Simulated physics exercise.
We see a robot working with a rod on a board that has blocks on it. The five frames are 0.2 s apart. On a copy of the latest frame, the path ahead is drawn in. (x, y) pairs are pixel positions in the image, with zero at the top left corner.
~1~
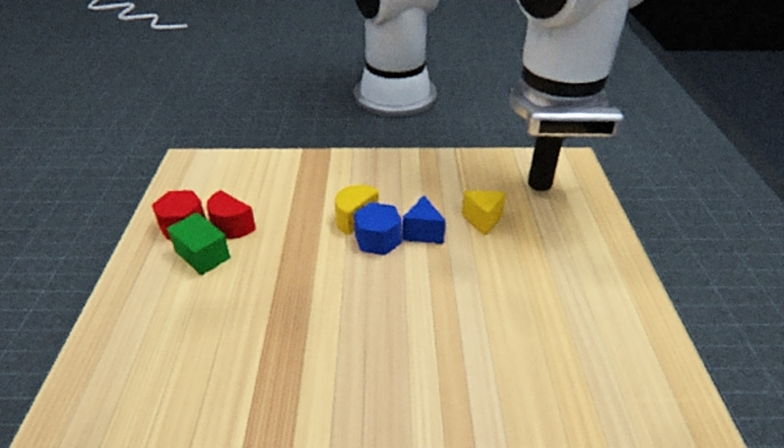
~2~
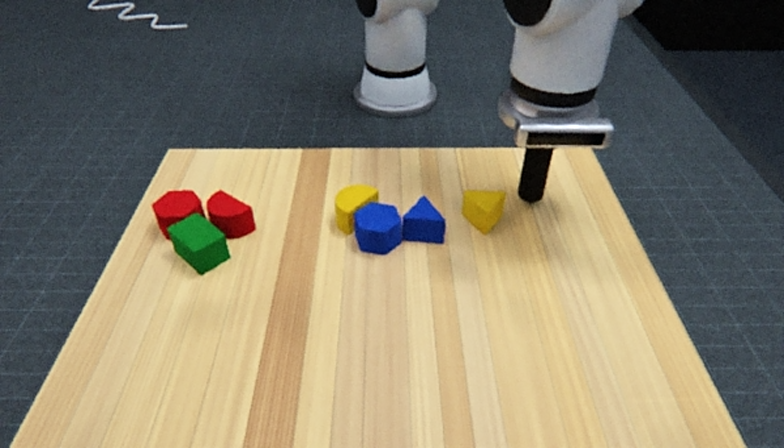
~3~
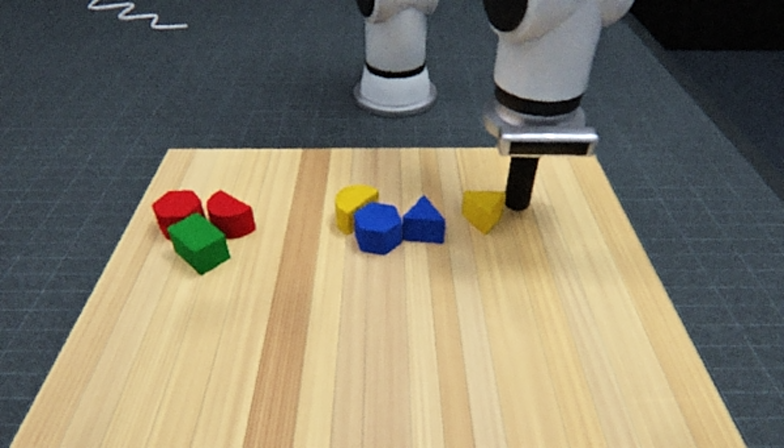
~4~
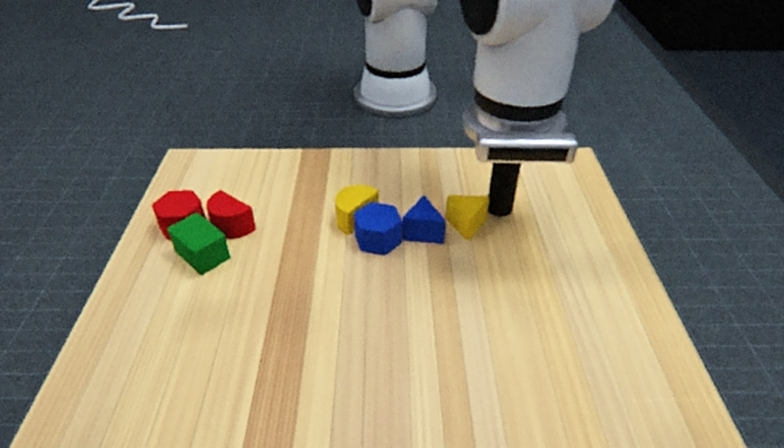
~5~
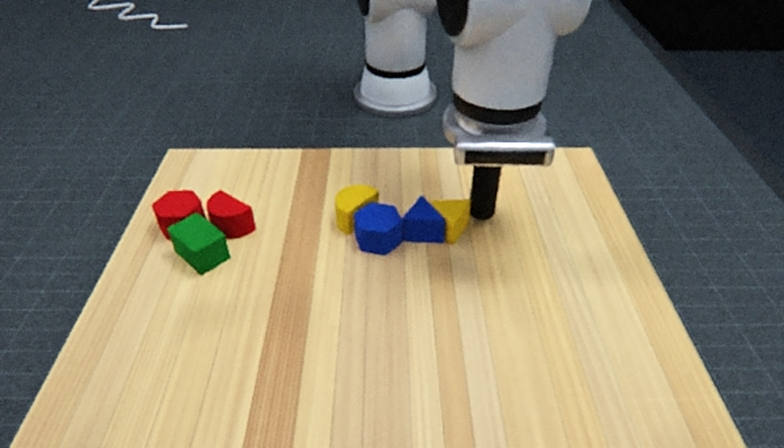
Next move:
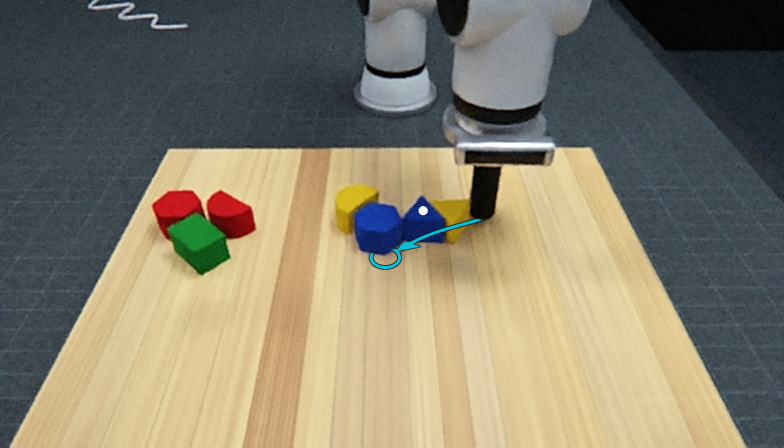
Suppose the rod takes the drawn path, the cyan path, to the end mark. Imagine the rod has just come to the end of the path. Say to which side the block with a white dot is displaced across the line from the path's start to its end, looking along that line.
Its shift is leftward.
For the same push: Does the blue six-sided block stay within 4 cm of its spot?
No.
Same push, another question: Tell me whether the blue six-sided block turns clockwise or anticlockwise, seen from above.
Turns clockwise.
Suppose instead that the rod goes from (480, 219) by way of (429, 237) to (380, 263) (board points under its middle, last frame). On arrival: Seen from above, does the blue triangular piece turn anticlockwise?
Yes, it checks out.
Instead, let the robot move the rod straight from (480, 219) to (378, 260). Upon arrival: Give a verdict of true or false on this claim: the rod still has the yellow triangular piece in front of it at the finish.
That is true.
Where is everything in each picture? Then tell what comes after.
Rod tip at (540, 185); block tops, yellow D-shaped block at (354, 196); blue six-sided block at (378, 216); blue triangular piece at (424, 210); yellow triangular piece at (486, 198), in the first frame.
Rod at (530, 196); blocks unchanged, in the second frame.
Rod at (516, 204); blocks unchanged, in the third frame.
Rod at (499, 210); yellow triangular piece at (469, 203), in the fourth frame.
Rod at (481, 213); yellow D-shaped block at (354, 196); blue six-sided block at (378, 216); blue triangular piece at (423, 211); yellow triangular piece at (451, 207), in the fifth frame.
Path on the board, from (480, 219) over (431, 234) to (385, 257); the dot is on the blue triangular piece.
The first path, step by step. One third of the way, rod at (448, 222); blue six-sided block at (360, 223), turned 40° clockwise; blue triangular piece at (397, 230), turned 20° anticlockwise; yellow triangular piece at (419, 219), turned 15° anticlockwise.
Two thirds of the way, rod at (415, 234); blue six-sided block at (344, 229), turned 85° clockwise; blue triangular piece at (383, 250), turned 45° anticlockwise; yellow triangular piece at (391, 232), turned 40° anticlockwise.
At the end, rod at (385, 250); yellow D-shaped block in place; blue six-sided block at (334, 229), turned 100° clockwise; blue triangular piece at (379, 265), turned 70° anticlockwise; yellow triangular piece at (362, 246), turned 60° anticlockwise.
